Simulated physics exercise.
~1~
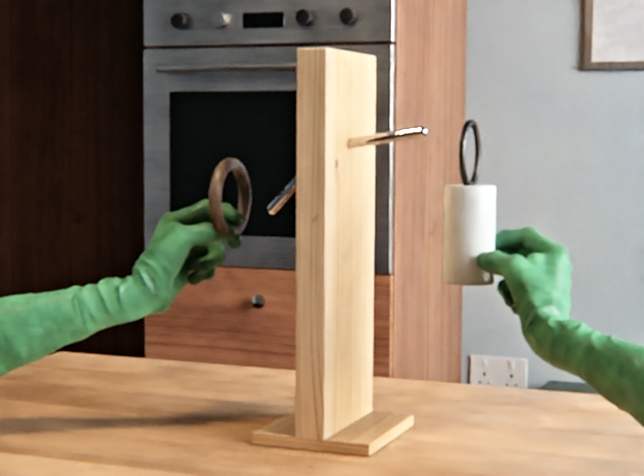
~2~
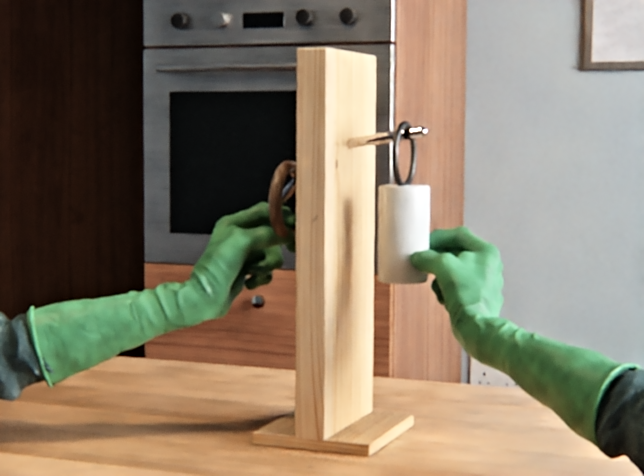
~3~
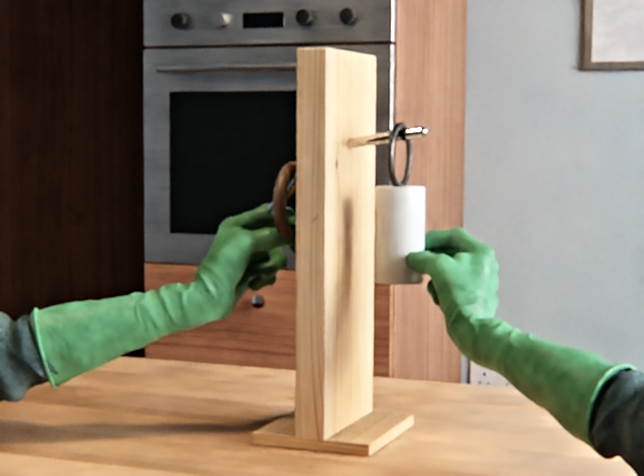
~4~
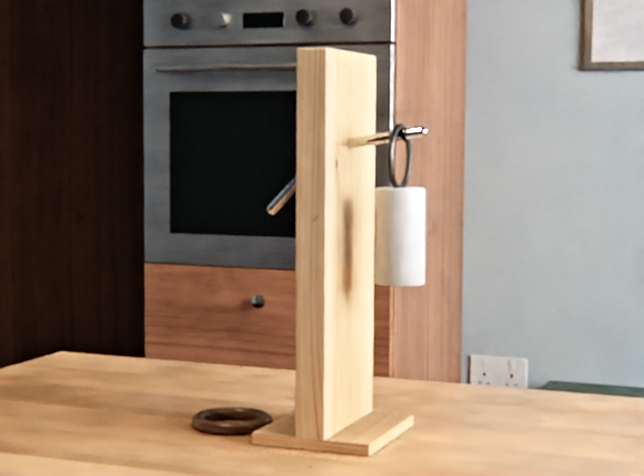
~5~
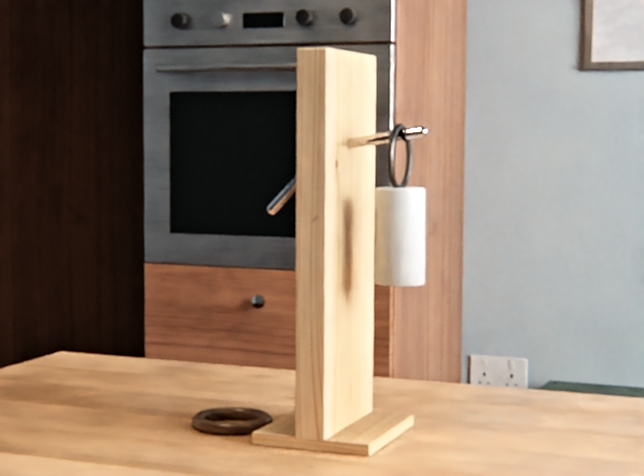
A brown ring and a white cylinder with a loop on top were brought by two green-gloved hands to opposite sides of a wooden peg stand; once released, the ring ended up on the table while the cylinder stayed hanging.
